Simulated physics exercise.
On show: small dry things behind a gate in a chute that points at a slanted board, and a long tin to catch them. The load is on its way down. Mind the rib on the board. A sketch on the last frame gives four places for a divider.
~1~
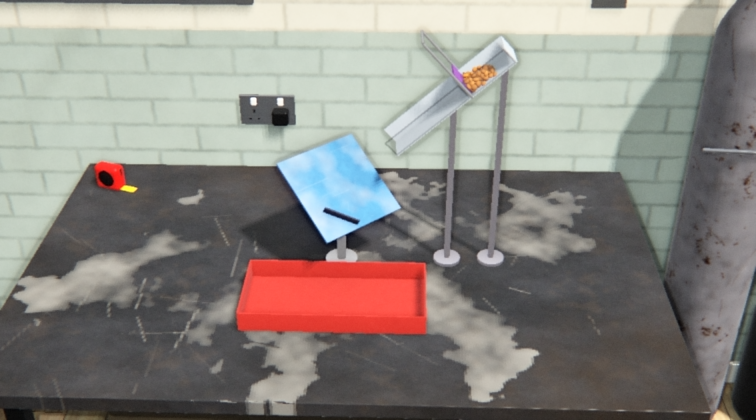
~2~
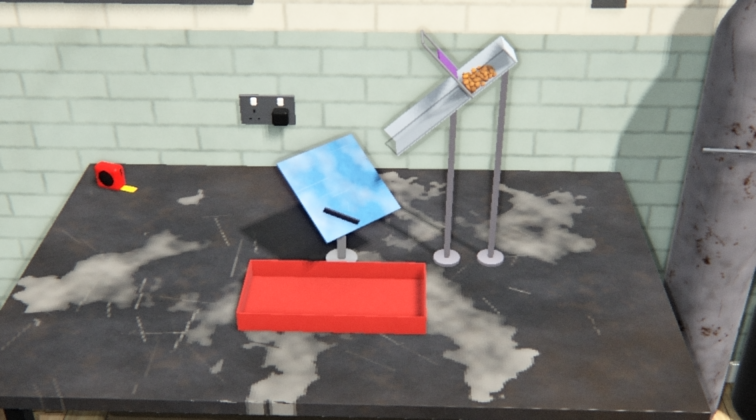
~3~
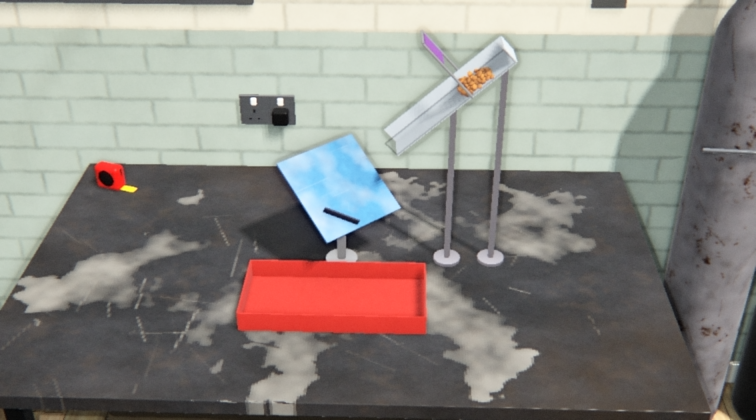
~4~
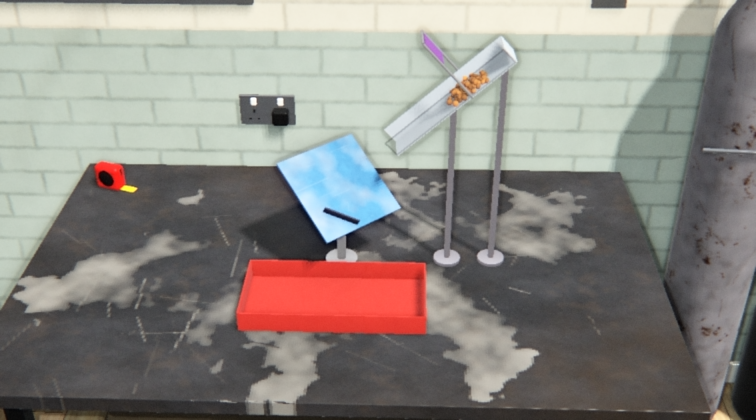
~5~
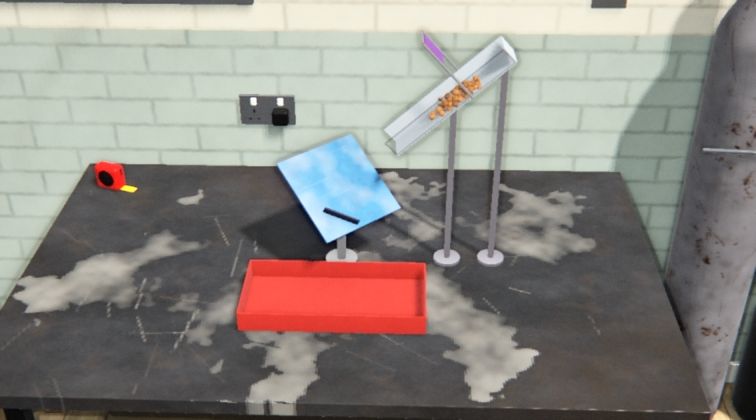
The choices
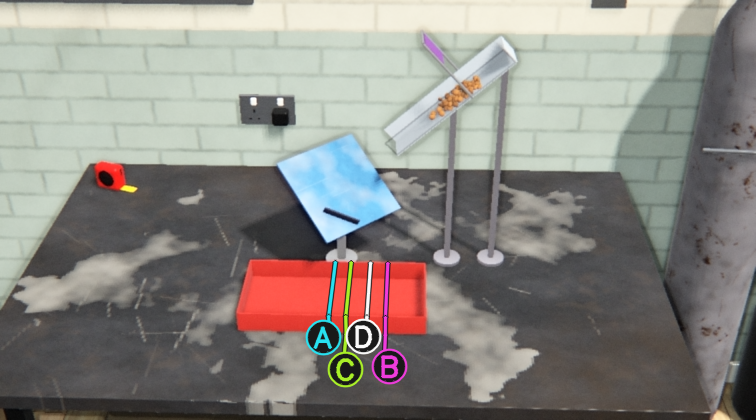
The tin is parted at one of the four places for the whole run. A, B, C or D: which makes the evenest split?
B is best.
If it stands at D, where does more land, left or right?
More lands on the right.
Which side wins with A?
Right.
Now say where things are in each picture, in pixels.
The first picture shows load behind the gate (476, 79), bits of cat kibble; lip of the chute (397, 149), sloping fairly steeply.
The second picture shows middle of the board (340, 186), tilted fairly steeply; middle of its low edge (365, 225); of its high edge (315, 148).
The third picture shows front corners of the tin (237, 313) and (426, 317), empty; front of the load (463, 91).
The fourth picture shows middle of the load (470, 87); its front (449, 102), roughly a quarter of the way to the lip; rib from (325, 207) to (360, 221).
The fifth picture shows middle of the load (460, 94); its front (432, 117), roughly half of the way to the lip.
On the marked copy, line A crosses the front rim at (328, 315); line B crosses the front rim at (385, 316); line C crosses the front rim at (345, 315); line D crosses the front rim at (366, 316).
With A, of what is caught, just a few on the left of the divider, almost all on the right.
With B, of what is caught, roughly two thirds on the left of the divider, roughly a third on the right.
With C, of what is caught, about a tenth on the left of the divider, almost all on the right.
With D, of what is caught, about a tenth on the left of the divider, the larger part on the right.
